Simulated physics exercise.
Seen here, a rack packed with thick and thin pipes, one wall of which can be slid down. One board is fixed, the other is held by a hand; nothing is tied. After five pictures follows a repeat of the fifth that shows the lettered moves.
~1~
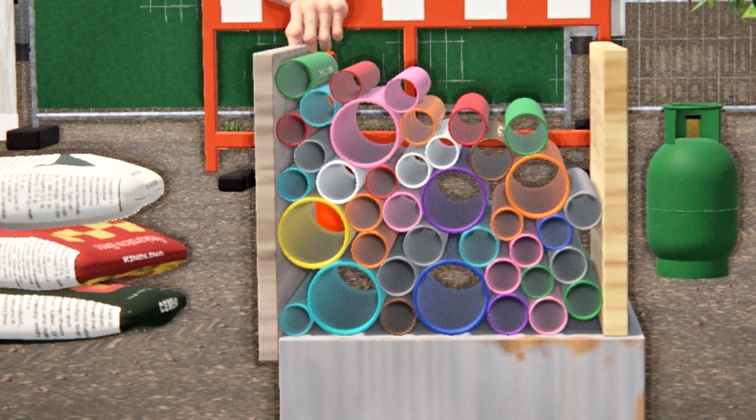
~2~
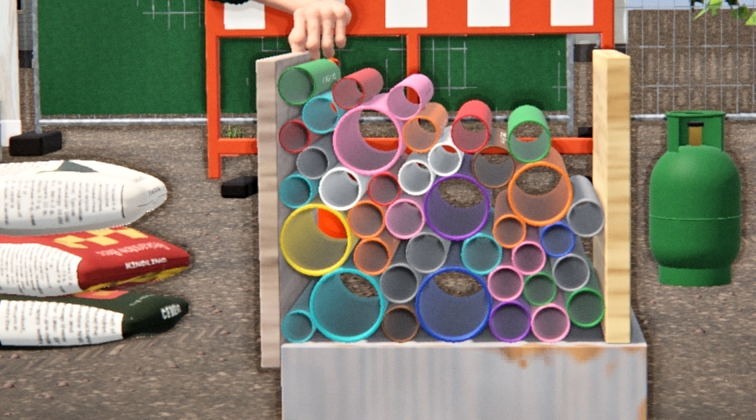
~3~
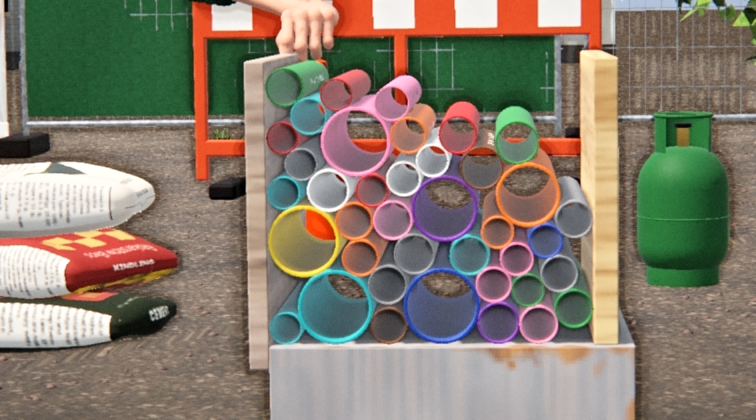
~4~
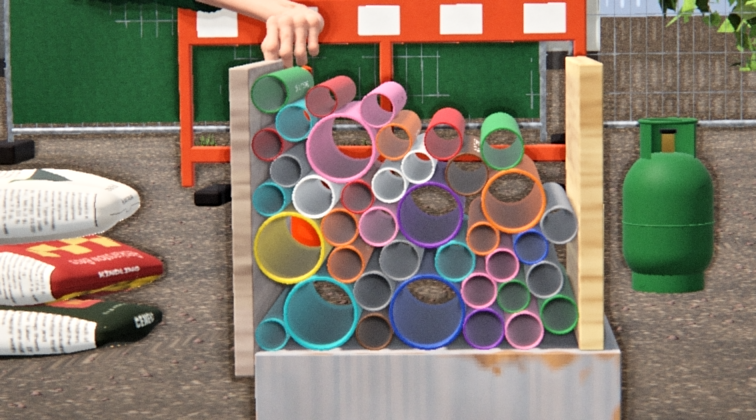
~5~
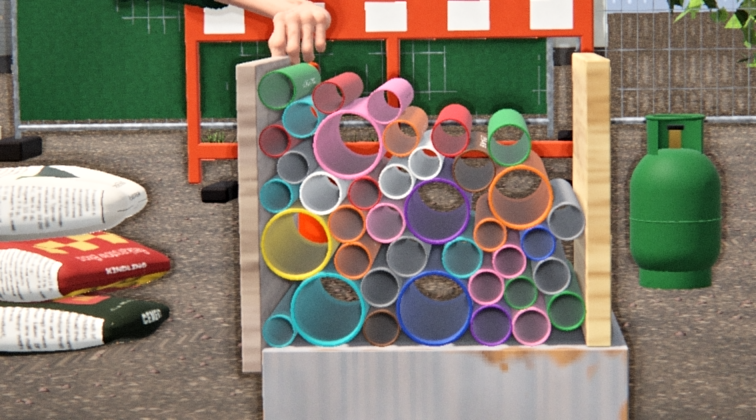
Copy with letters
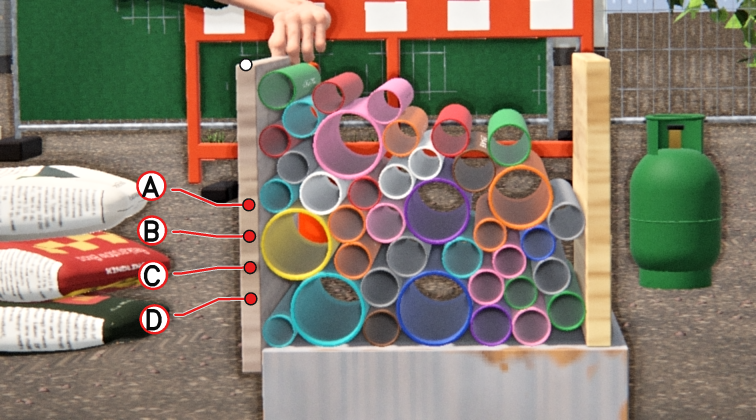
A hand reaches down from above to hold the top of the left board of an open-fronted rack of pipes, seen straight on in a paved yard. Pink, turquoise, yellow, purple and orange pipes sit stacked above a rust-marked grey base, with sacks left, a green gas cylinder right and an orange-and-white barrier behind. The view shifts slightly while the hand, boards and pipes stay essentially still.
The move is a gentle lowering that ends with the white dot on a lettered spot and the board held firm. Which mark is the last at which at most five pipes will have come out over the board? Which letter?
Mark A is as low as it can go.
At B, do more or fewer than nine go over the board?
Fewer than nine.
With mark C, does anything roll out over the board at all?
Yes.
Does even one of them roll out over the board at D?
Yes.
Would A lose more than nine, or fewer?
Fewer than nine.
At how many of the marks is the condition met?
One of them.
On the marked copy, A at (248, 205); B at (249, 237); C at (250, 268); D at (250, 299); the white dot at (245, 65).
Taking A. A third of the way, top of the board (258, 130).
Two thirds of the way, top of the board (260, 203).
When it is over, top of the board (260, 204), four out over the board.
As for the rest, B six out over the board; C six out over the board; D more than five out over the board.
